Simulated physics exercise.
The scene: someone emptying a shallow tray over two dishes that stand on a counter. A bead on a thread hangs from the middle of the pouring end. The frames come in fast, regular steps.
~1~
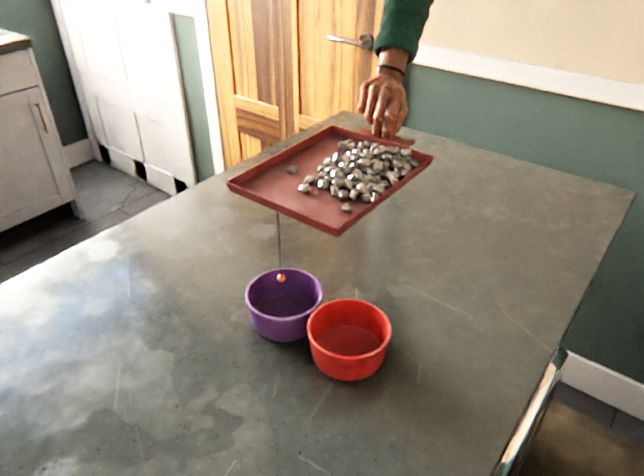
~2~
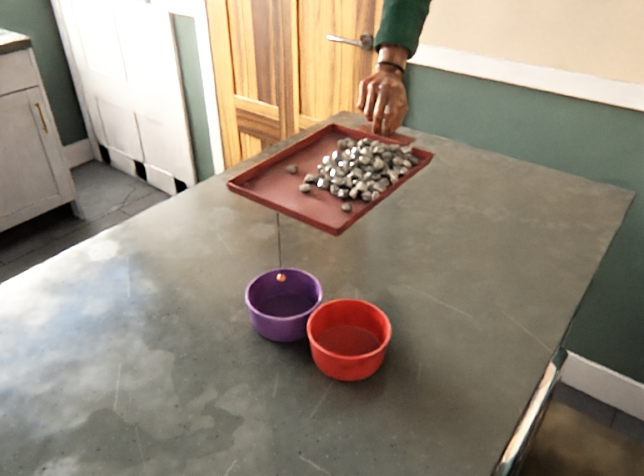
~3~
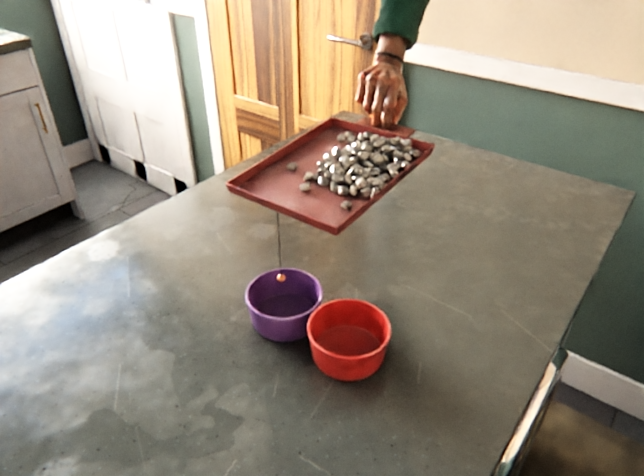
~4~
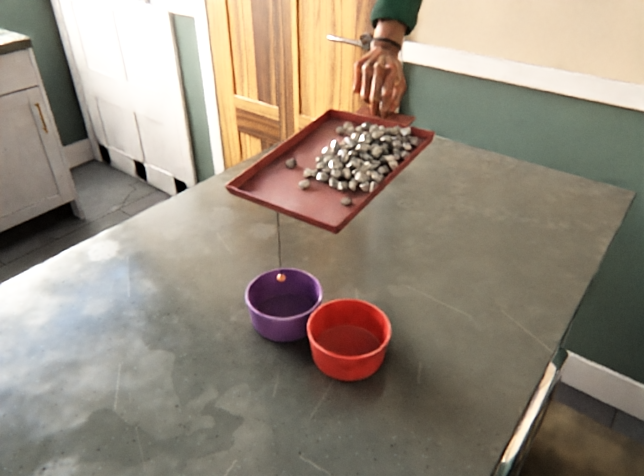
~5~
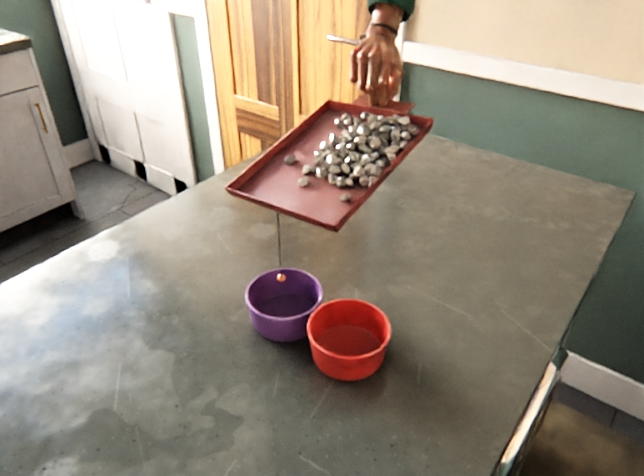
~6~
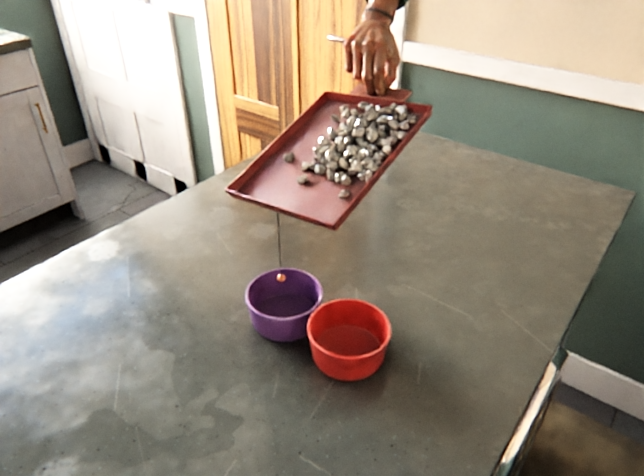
On a grey kitchen counter, a hand raising the far end of a red tray of gravel above purple and red dishes.
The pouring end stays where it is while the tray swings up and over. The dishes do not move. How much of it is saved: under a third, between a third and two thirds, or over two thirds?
The two hold less than a third of the load.
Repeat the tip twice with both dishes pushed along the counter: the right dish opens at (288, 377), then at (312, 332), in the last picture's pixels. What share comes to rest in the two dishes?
First some 0, then 50 per cent.
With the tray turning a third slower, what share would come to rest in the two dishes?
Roughly 20 in a hundred.
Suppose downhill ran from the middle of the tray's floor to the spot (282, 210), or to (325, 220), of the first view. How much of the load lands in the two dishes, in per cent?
Near 20 % and 80 %.
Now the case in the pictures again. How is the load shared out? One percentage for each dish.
Left dish near 10 in a hundred; right dish near 0.
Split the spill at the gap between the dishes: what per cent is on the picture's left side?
Some 100 per cent.
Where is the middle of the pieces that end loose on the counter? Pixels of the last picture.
Around (202, 312).
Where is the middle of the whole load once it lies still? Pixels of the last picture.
Close to (212, 314).
Just after the last frame, tray tipped steeply; the larger part on the tray; roughly a quarter in the air.
A moment on, tray tipped past a quarter turn; about a tenth on the tray; about a tenth in the left dish; the larger part outside both; about a tenth in the air.
Further on, tray tipped past a quarter turn; about a tenth in the left dish; almost all outside both.
When it is over, tray tipped past a quarter turn; not one in the right dish; about a tenth in the left dish; almost all outside both.
